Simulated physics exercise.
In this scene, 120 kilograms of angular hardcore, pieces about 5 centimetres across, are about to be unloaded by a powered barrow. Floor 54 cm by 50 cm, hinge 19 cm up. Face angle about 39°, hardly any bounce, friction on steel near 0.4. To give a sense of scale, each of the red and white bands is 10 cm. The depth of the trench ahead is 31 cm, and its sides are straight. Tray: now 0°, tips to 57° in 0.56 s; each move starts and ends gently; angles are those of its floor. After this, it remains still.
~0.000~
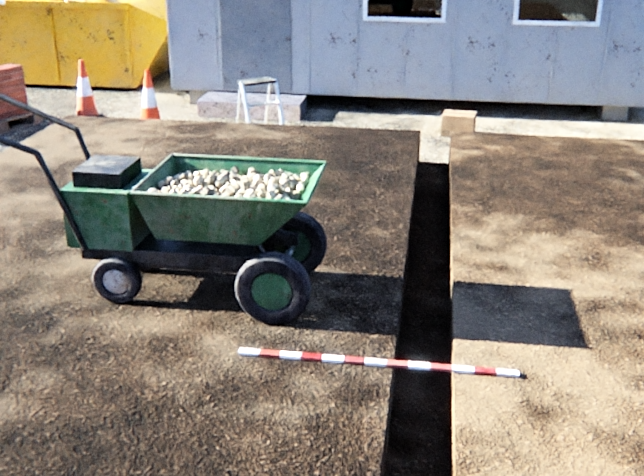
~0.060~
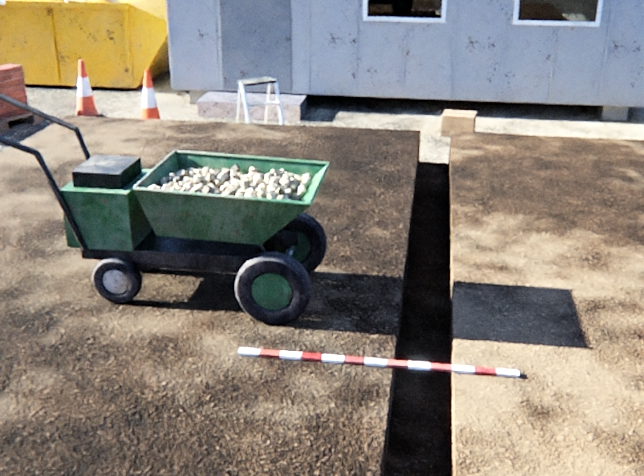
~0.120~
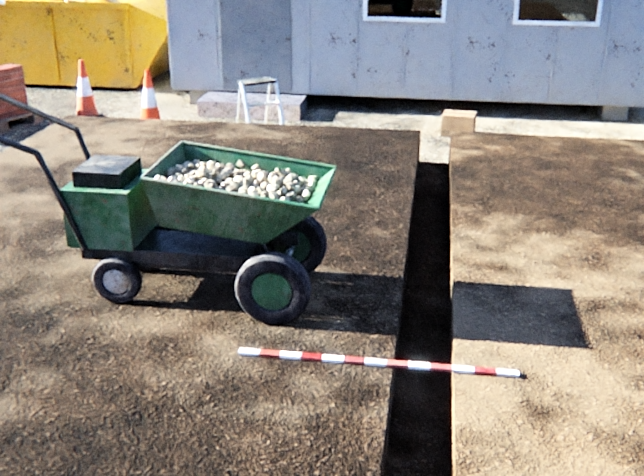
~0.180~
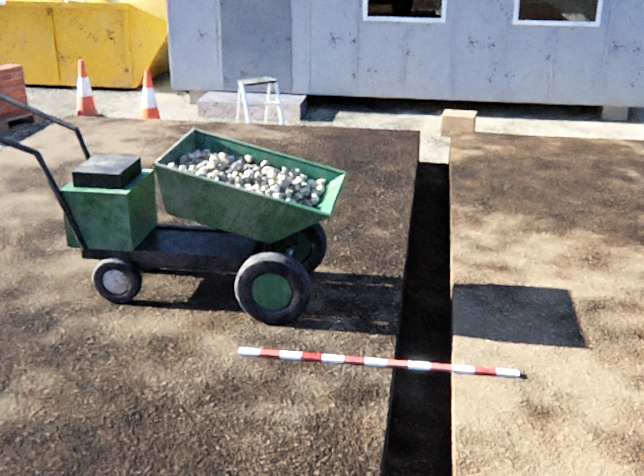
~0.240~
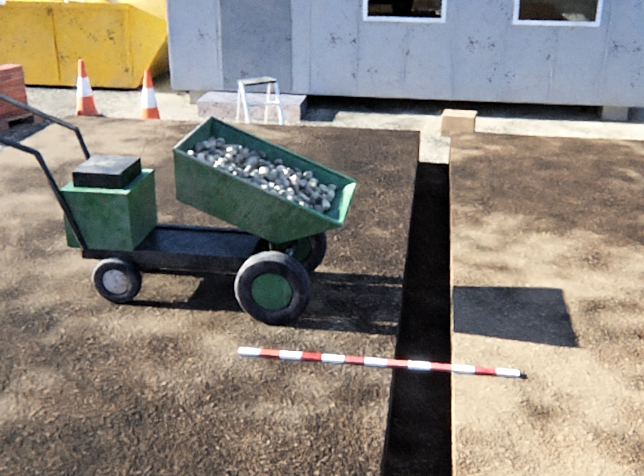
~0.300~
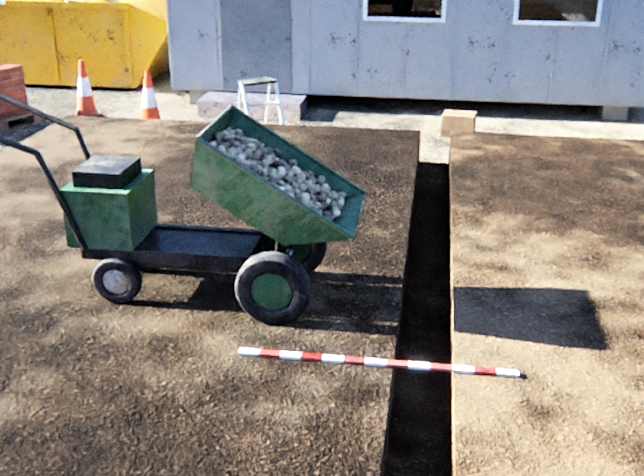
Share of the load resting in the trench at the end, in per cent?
51 per cent.
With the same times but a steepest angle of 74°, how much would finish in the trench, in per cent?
Close to 85 per cent then.
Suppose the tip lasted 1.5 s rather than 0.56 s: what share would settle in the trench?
Close to 35 per cent then.
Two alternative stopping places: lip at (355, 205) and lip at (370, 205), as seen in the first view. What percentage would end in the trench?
Some 25 and some 15 per cent, in that order.
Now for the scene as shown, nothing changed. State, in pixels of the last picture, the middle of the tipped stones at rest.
The resting stones are centred at roughly (430, 346).
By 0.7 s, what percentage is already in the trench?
Roughly 5 percent of the load.
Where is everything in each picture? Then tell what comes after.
In the first frame, the tray is at 0°, its lip at (307, 203); the top of the load is at (245, 179).
The second frame shows lip at (310, 204), floor tilted 2°, highest stones at (215, 175); the stones move at 0.4 m/s on average.
In the third frame, the tray is at 7°, its lip at (319, 208); the top of the load is at (205, 168); the stones move at 0.8 m/s on average.
The fourth frame shows lip at (330, 216), floor tilted 14°, highest stones at (202, 158); the stones move at 1.1 m/s on average.
In the fifth frame, the tray is at 22°, its lip at (342, 226); the top of the load is at (211, 146); the stones move at 1.3 m/s on average.
The sixth frame shows lip at (353, 238), floor tilted 32°, highest stones at (228, 136); the stones move at 1.3 m/s on average.
After 0.4 s the floor is at 48°; 100 % in the tray; the foremost stones are at (354, 225).
After 0.7 s the floor is at 57°; 92 % in the tray, 5 % short of the trench, 3 % in the trench; the foremost stones are at (416, 289).
After 1.0 s the floor is at 57°; 49 % in the tray, 6 % short of the trench, 38 % in the trench, 7 % past the trench; the foremost stones are at (511, 314).
After 3.0 s the floor is at 57°; 38 % in the tray, 4 % short of the trench, 51 % in the trench, 7 % past the trench; the foremost stones are at (557, 309).
